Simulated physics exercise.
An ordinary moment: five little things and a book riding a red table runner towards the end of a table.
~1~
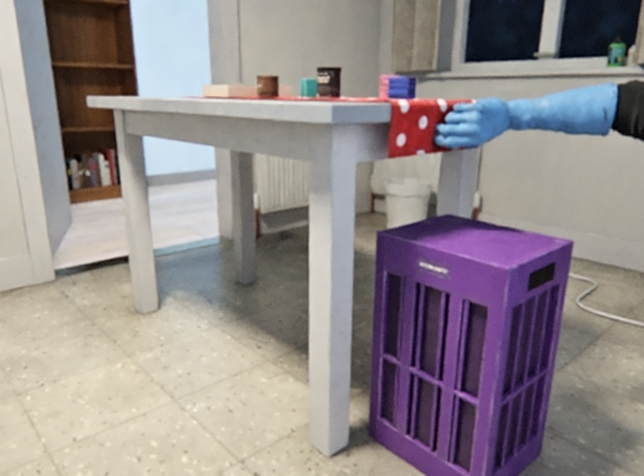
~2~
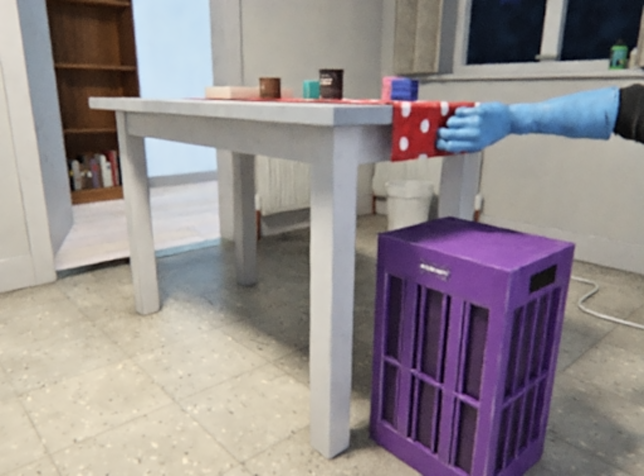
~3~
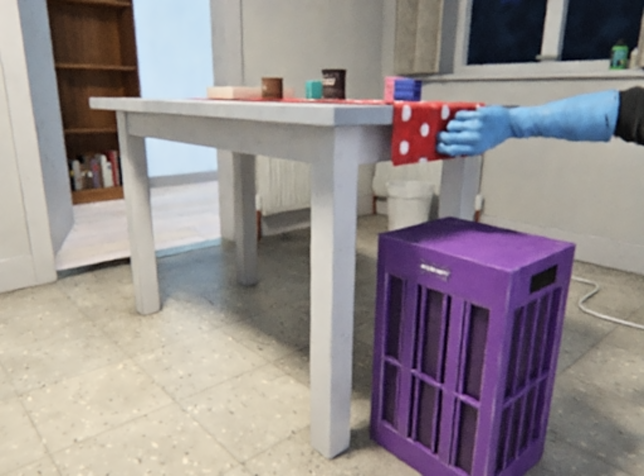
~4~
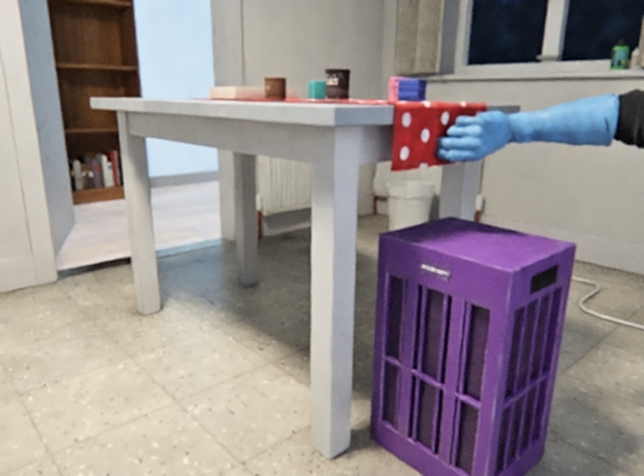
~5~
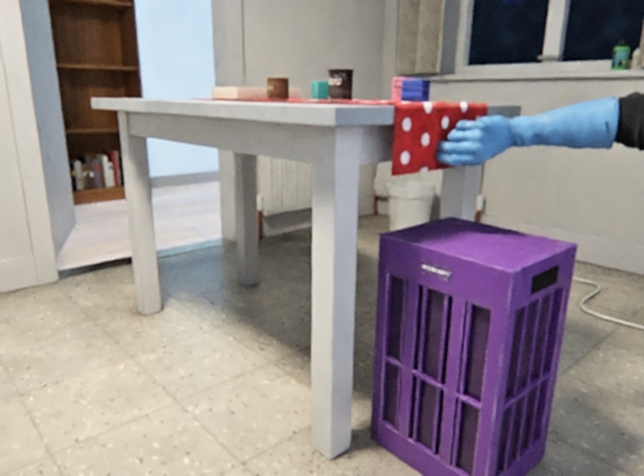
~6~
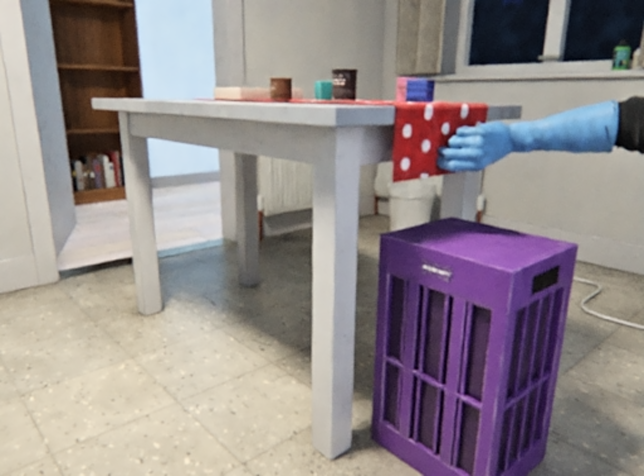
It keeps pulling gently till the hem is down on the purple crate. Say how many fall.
The count of fallen things is one.
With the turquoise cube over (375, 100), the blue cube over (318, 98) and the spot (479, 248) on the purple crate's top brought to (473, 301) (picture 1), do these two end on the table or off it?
The turquoise cube falls; the blue cube keeps its place on top.
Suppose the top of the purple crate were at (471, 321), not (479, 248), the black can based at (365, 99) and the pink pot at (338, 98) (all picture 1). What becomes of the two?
The black can goes over, the pink pot stays on.
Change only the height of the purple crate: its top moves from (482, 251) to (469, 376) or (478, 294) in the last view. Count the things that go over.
It would be 4 and 2.
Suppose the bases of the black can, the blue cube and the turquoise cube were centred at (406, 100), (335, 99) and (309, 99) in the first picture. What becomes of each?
The black can goes over, the blue cube keeps its place on top, the turquoise cube does not fall.
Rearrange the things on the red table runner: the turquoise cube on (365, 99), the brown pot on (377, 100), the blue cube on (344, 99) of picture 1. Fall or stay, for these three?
The turquoise cube does not fall, the brown pot drops off, the blue cube stays on.
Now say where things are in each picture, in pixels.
In the first frame, hem (389, 158); blue cube (403, 77); pink pot (391, 76); black can (329, 67); turquoise cube (312, 79); brown pot (268, 76); top of the crate (479, 248).
In the second frame, hem (391, 162); blue cube (405, 79).
In the third frame, hem (393, 166); pink pot (396, 78).
In the fourth frame, hem (390, 172); black can (338, 69); top of the crate (481, 250).
In the fifth frame, hem (391, 176); turquoise cube (323, 81).
In the sixth frame, hem (392, 182); blue cube (421, 79); pink pot (408, 78); black can (345, 70); turquoise cube (327, 82); brown pot (281, 78).
Soon after, hem near (441, 200); all still up.
Then, hem on the crate; blue cube gone.
At rest, hem on the crate; blue cube gone. It carries off one.
